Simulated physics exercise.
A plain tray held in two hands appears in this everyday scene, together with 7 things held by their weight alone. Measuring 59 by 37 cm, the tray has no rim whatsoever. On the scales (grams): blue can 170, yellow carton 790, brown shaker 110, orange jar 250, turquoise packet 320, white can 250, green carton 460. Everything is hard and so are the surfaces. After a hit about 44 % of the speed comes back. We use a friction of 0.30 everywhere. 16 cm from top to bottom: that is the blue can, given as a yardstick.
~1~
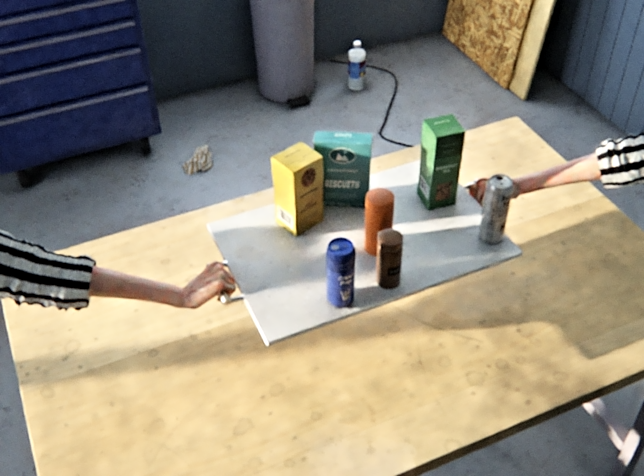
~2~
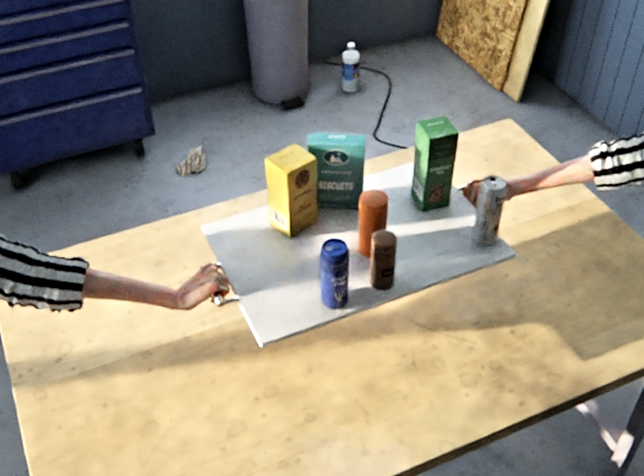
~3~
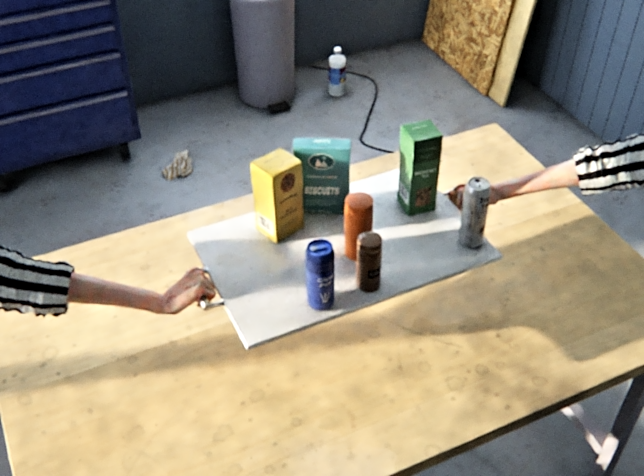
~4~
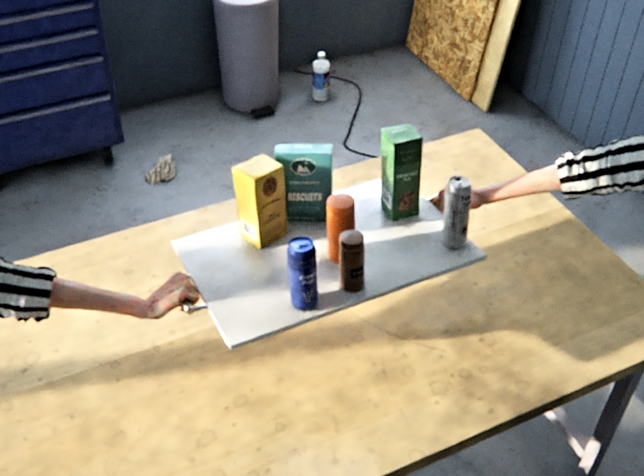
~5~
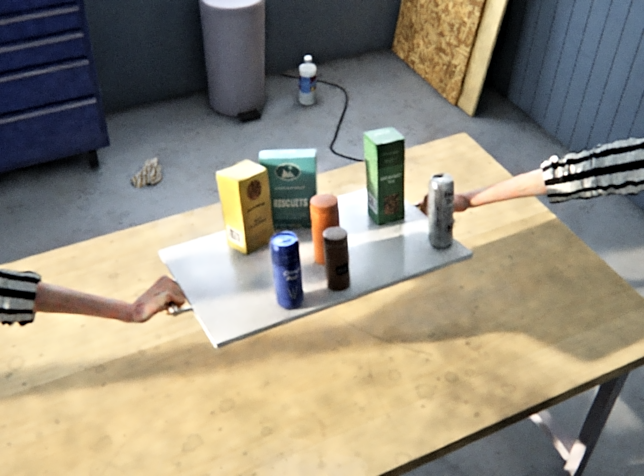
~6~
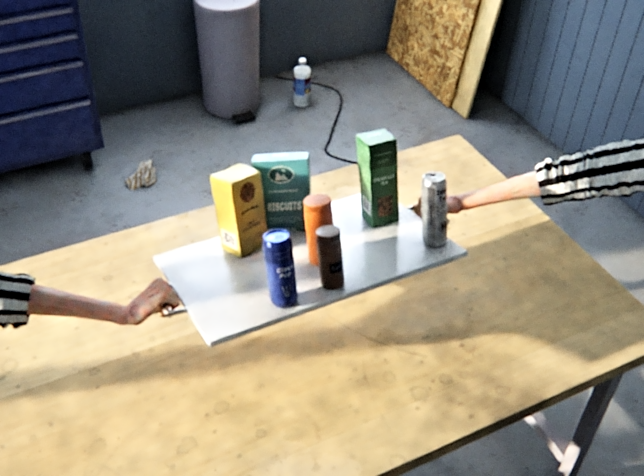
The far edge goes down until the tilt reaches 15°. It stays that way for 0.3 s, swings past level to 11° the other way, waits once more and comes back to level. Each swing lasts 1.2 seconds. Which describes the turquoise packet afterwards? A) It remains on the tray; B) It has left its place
The answer is B.
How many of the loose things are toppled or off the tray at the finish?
Total: 1.
Then, 0.80 s past the last view, tray at 12°, far edge down; turquoise packet now off the tray.
Then, 1.30 s past the last view, tray at 5°, near edge down.
Finally, off the tray, turquoise packet; the other 6 still in place (within 5 cm). Final places as that camera would see them, turquoise packet near (306, 201).
